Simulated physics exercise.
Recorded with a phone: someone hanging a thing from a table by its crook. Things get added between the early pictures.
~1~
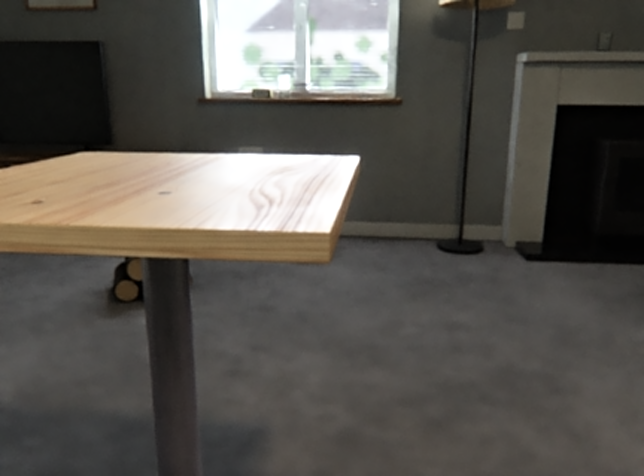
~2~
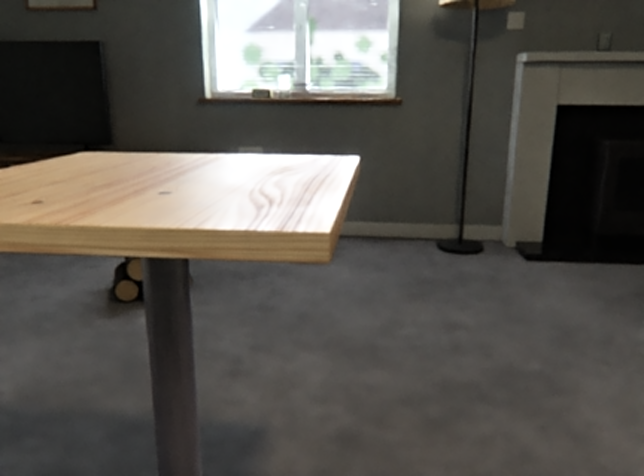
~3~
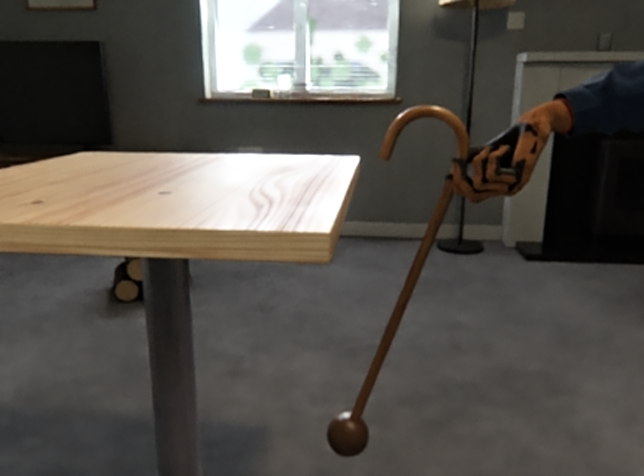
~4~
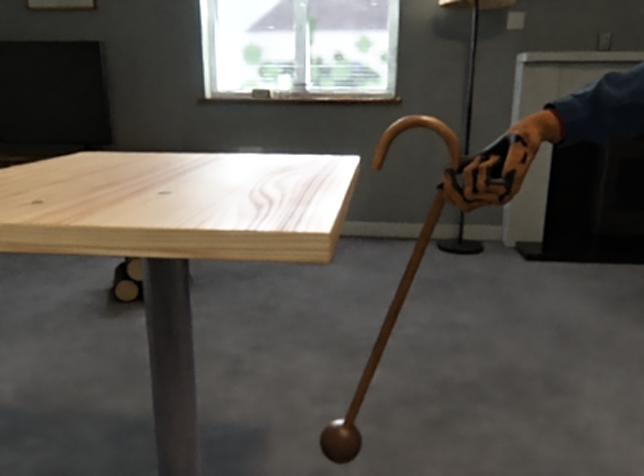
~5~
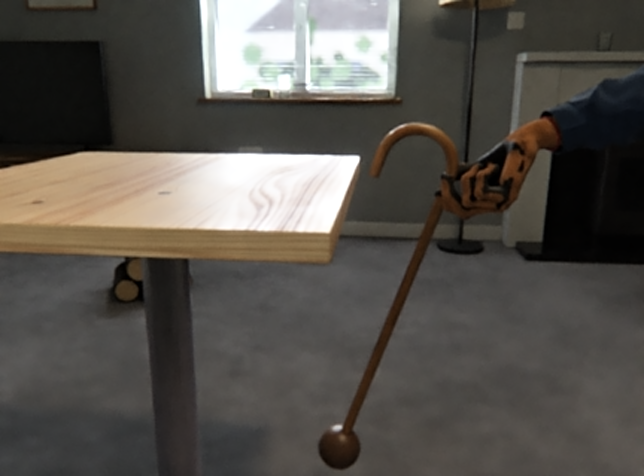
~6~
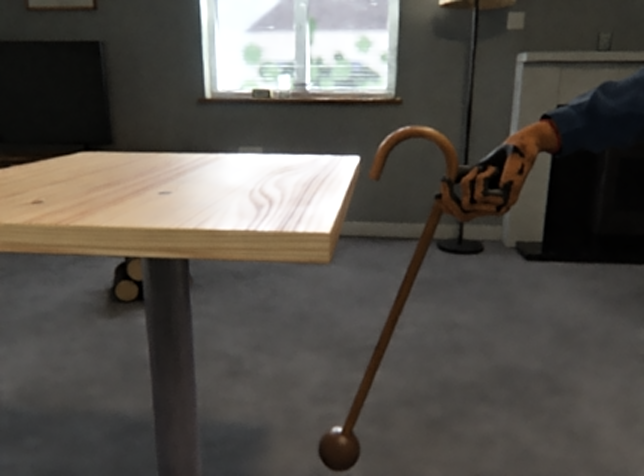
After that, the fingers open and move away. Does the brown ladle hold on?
Outcome: The brown ladle falls to the floor.
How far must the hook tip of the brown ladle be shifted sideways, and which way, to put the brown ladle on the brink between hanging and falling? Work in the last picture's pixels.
Left, 24 pixels.
Then, 0.46 s past the last view, brown ladle in the air.
Finally, the brown ladle slips off.
